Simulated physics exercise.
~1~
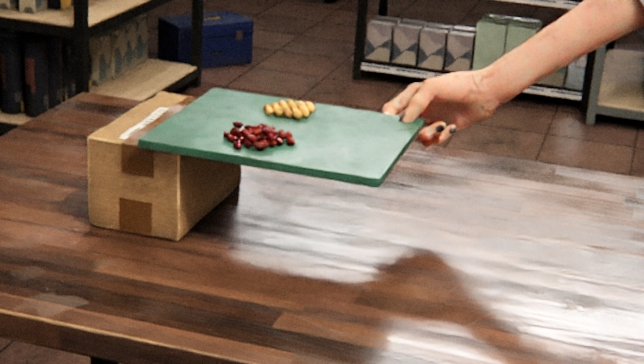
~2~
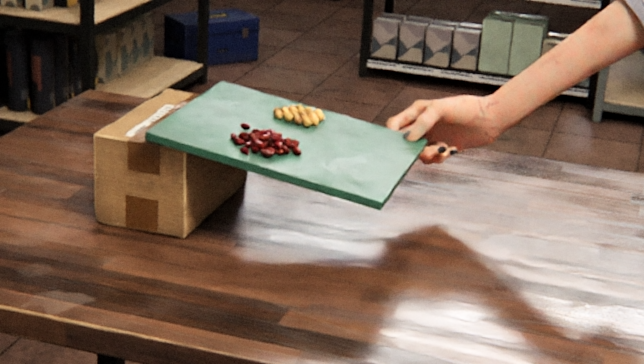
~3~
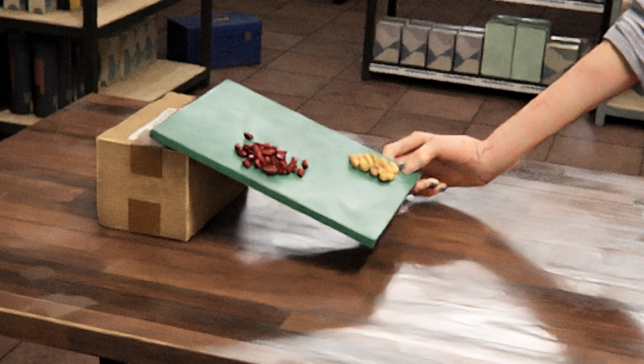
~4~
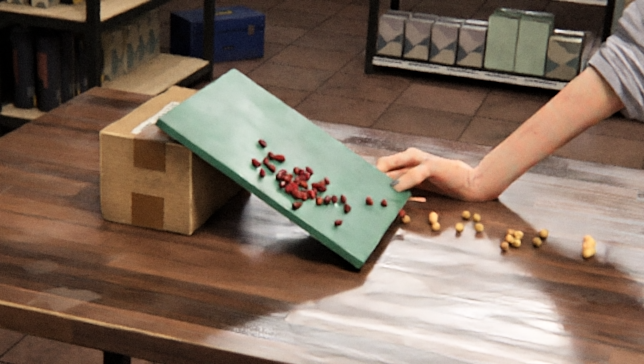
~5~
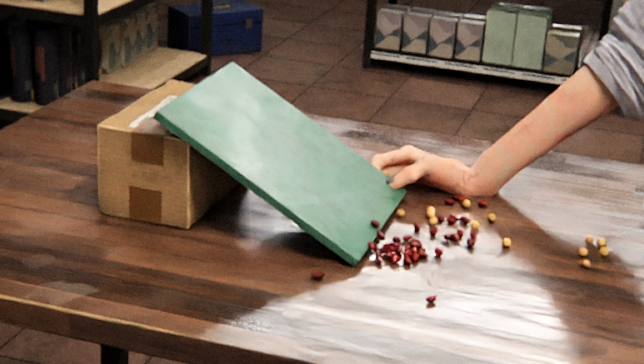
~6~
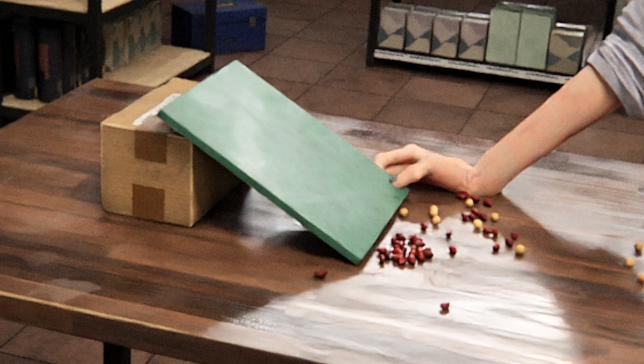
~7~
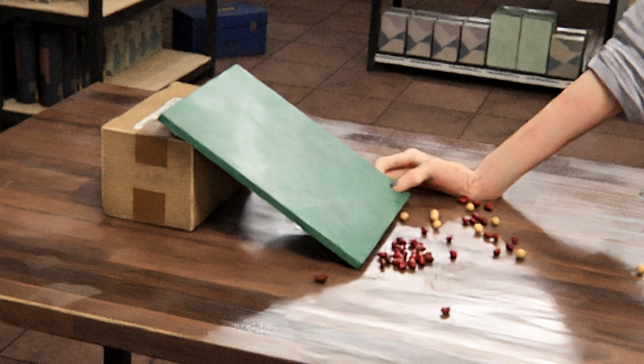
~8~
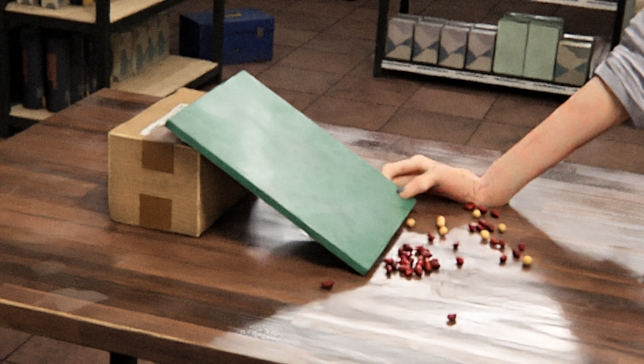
A hand lowered the right end of a green board propped on a cardboard box until it touched the wooden table, and the yellow pieces slid off first, scattering farther right than the dark red ones, which mostly settled near the board's lower edge.
